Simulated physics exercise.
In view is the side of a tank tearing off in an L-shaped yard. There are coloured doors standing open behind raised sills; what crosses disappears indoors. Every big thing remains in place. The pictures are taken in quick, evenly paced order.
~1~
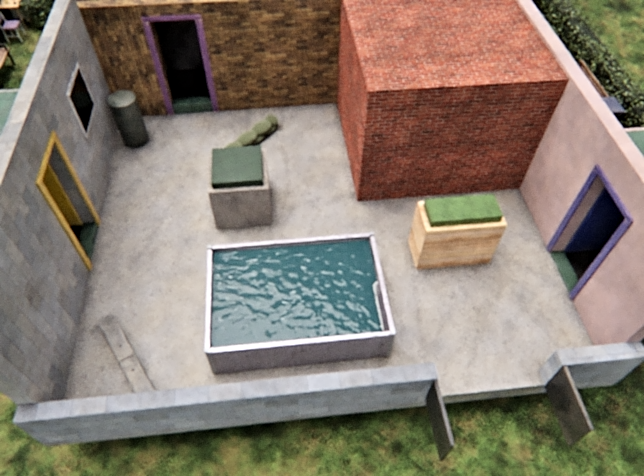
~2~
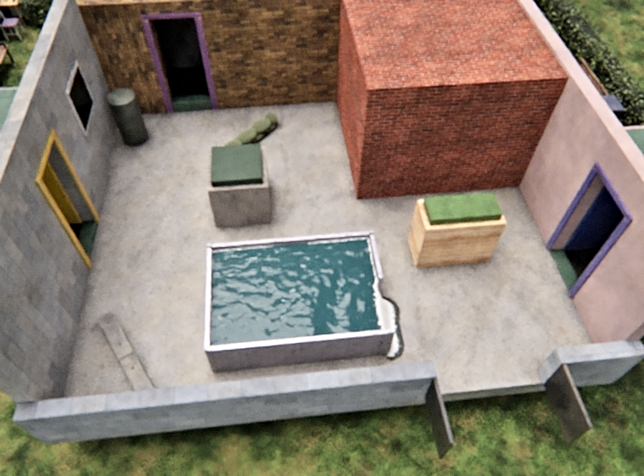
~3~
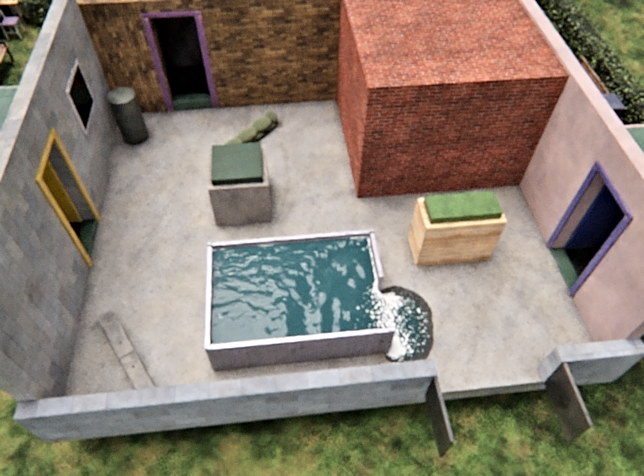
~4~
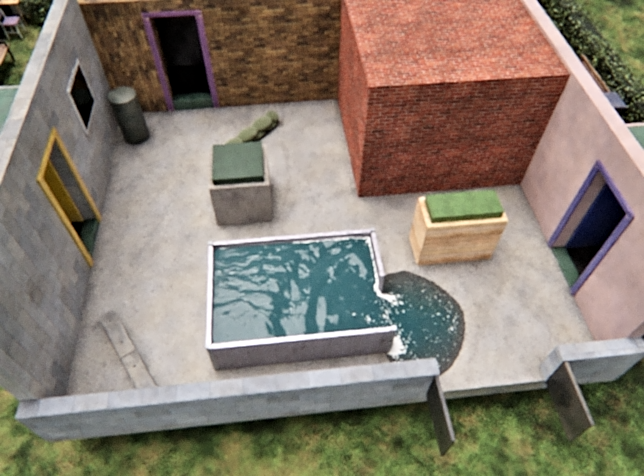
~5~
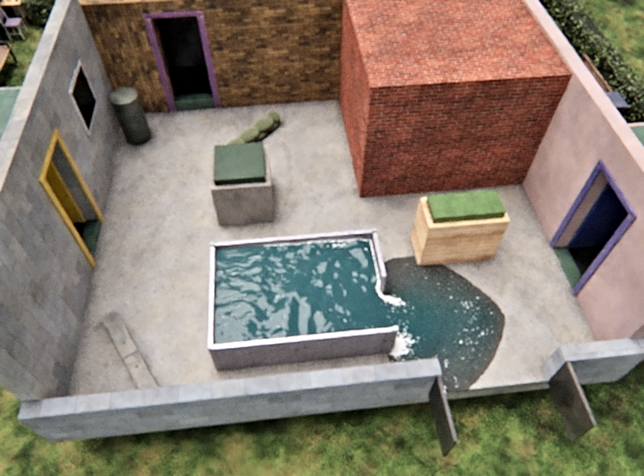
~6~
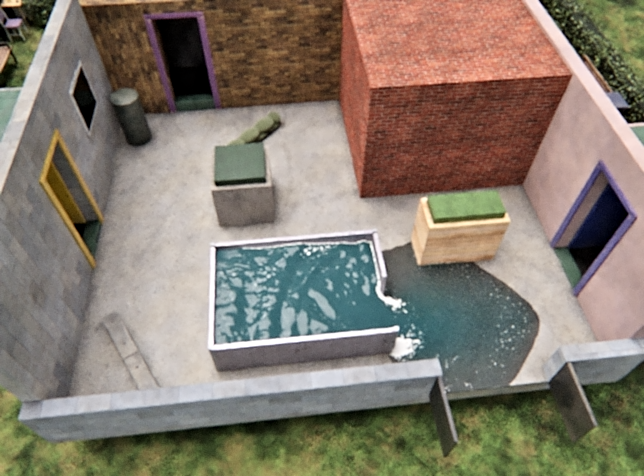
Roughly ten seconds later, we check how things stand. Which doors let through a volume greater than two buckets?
In the end the yellow door will allow in no excess; the purple door will allow in no excess; the blue door will allow in an excess.
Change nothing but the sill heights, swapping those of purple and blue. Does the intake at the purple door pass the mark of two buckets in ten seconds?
I'd say the purple door remains short of it.
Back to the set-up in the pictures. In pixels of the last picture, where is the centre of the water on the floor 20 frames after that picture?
At about (376, 307).
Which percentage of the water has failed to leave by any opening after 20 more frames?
80 %.
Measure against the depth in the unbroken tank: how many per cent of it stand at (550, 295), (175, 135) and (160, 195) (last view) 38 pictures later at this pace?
I'd put them at close to 20 per cent, then 0 per cent, then 0 per cent.
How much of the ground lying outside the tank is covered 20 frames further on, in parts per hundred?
About 25 %.
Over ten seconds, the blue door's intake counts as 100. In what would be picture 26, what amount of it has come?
Roughly 55 percent.
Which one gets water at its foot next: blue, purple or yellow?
Answer: The blue door.
A moment on, water covers 20 % of the floor; the yellow door not reached, the purple door not reached, the blue door under two buckets in.
Next, water covers 20 % of the floor; the yellow door not reached, the purple door not reached, the blue door far over two buckets in.
Then, water covers 25 % of the floor; the yellow door not reached, the purple door not reached, the blue door far over two buckets in.
Later, water covers 35 % of the floor; the yellow door not reached, the purple door not reached, the blue door far over two buckets in.
In the end, water covers 50 % of the floor; the yellow door wet at the sill, nothing in, the purple door not reached, the blue door far over two buckets in.
